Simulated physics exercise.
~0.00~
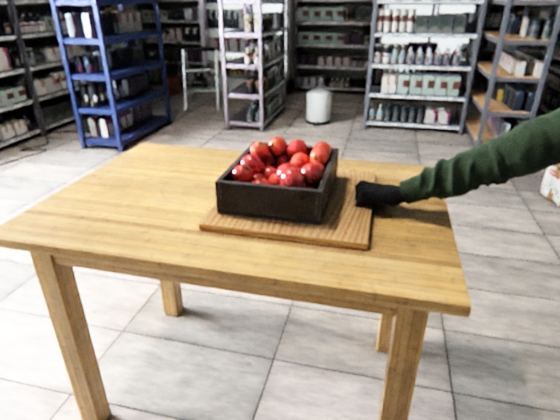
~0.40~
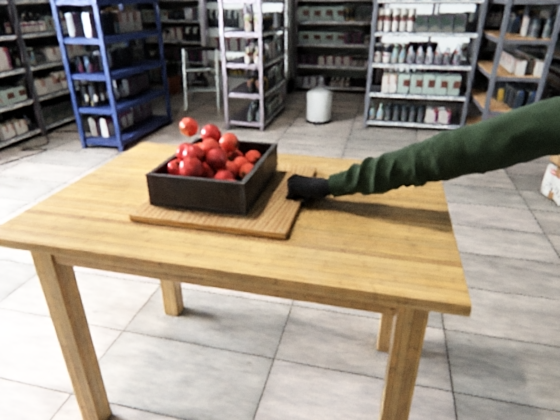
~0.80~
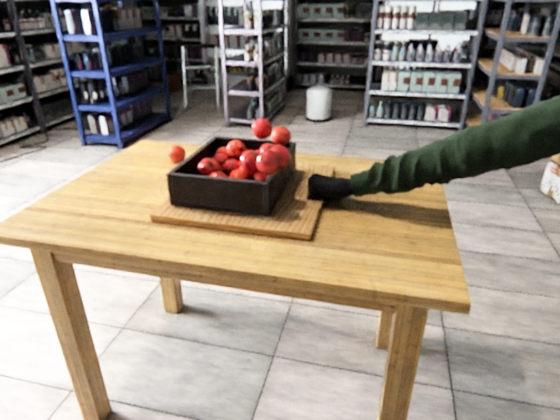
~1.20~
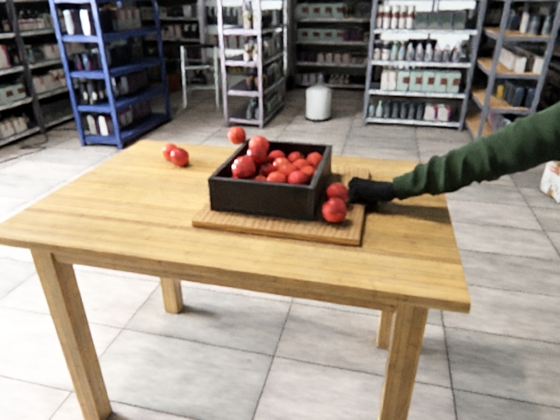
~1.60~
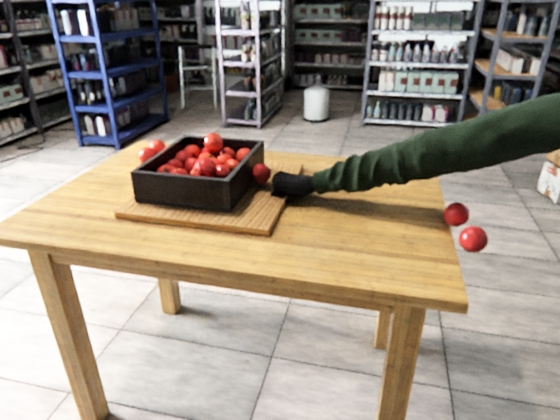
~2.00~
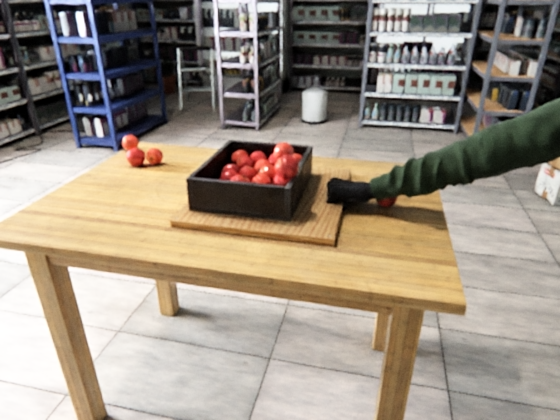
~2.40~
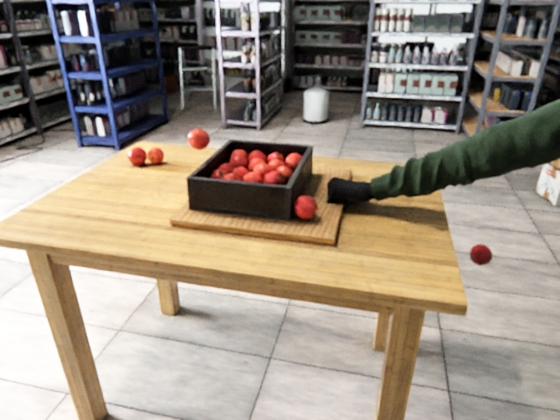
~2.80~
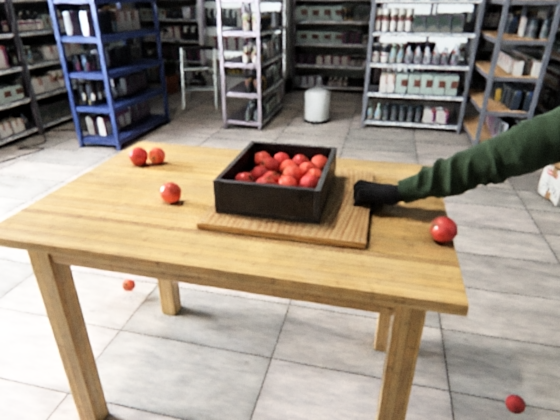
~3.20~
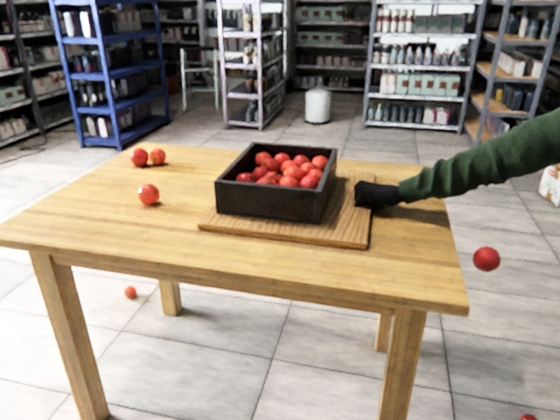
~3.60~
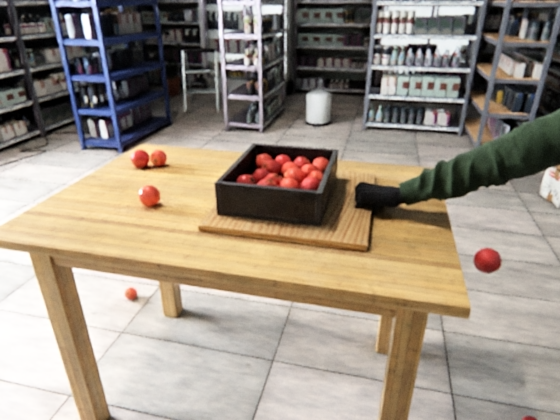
A black crate heaped with loose tomatoes slides left and right on a wooden board as a gloved hand in a green sleeve shakes it across a table. Several tomatoes bounce out, some dropping off the table, before the board rests with most still in the crate.
